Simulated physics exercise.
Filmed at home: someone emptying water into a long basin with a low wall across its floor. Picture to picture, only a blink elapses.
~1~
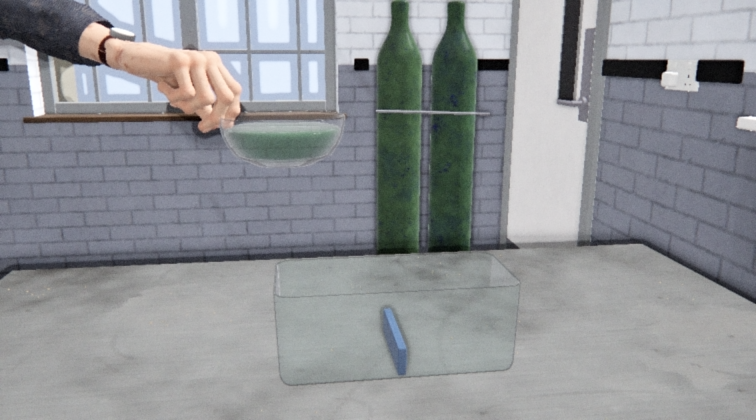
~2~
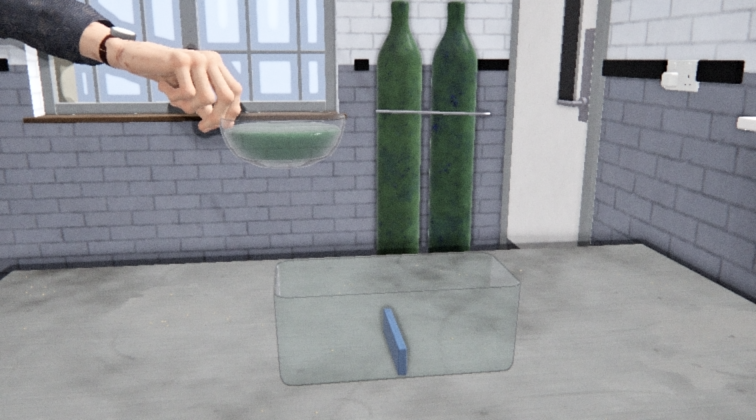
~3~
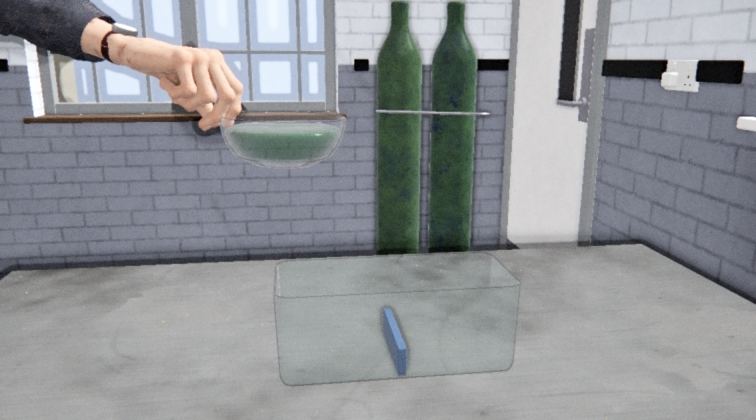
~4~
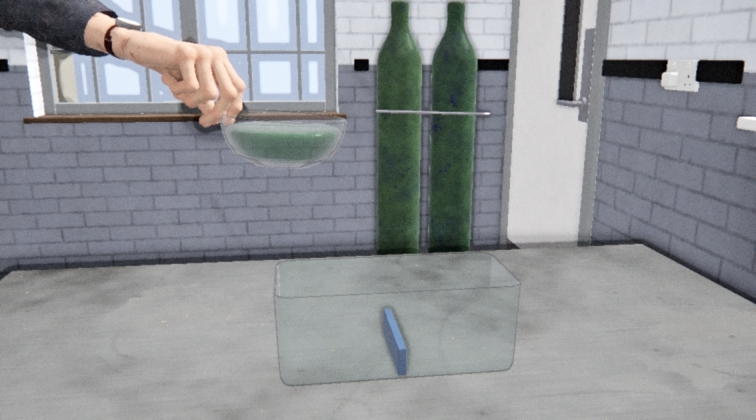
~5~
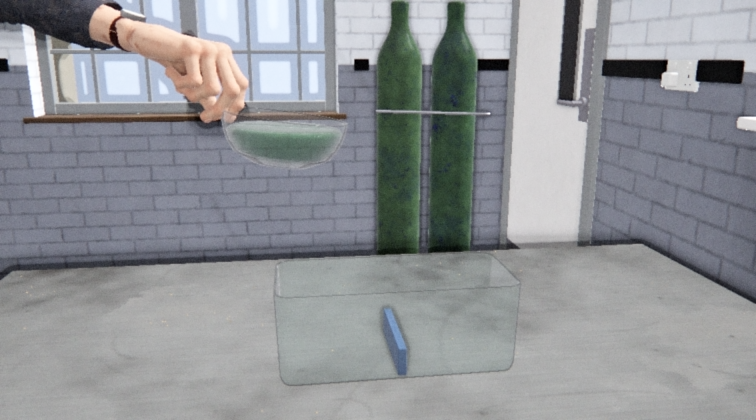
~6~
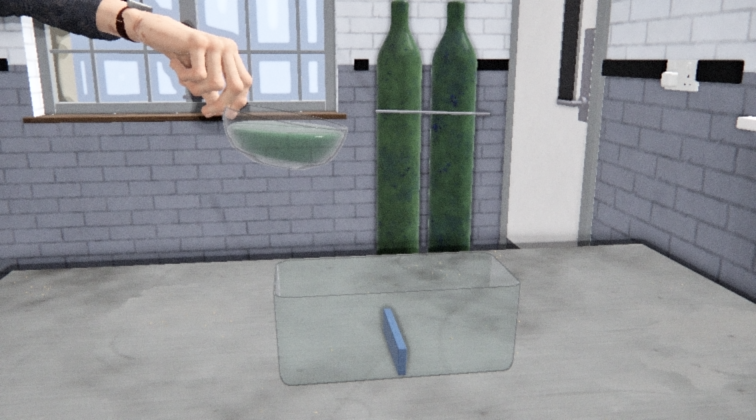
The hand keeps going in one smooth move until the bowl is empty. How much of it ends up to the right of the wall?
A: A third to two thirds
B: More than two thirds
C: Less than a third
Answer: A.
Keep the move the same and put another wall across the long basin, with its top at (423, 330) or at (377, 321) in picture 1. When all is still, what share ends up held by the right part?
10 per cent, then 70 per cent, roughly.
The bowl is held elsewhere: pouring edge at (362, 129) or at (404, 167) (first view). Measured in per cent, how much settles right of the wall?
70 and 85 in a hundred.
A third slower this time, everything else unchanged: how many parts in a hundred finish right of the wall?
Some 60 per cent.
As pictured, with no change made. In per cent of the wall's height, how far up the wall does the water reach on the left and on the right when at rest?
Left 30 per cent, right 40.
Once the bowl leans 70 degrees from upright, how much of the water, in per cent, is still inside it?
35 %.
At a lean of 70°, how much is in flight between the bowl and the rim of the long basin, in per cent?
Share: Approx. 55 %.
A moment on, the bowl is tipped part way and 33 per cent is still to pour, 5 is left of the wall and 6 right of it.
Next, the bowl is tipped right over and 1 per cent is still to pour, 39 is left of the wall and 51 right of it.
Then the bowl is tipped right over and 0 per cent is still to pour, 47 is left of the wall and 52 right of it.
Later the bowl is tipped right over and 0 per cent is still to pour, 47 is left of the wall and 52 right of it.
In the end 47 per cent lies left of the wall, 52 right of it and 1 outside.
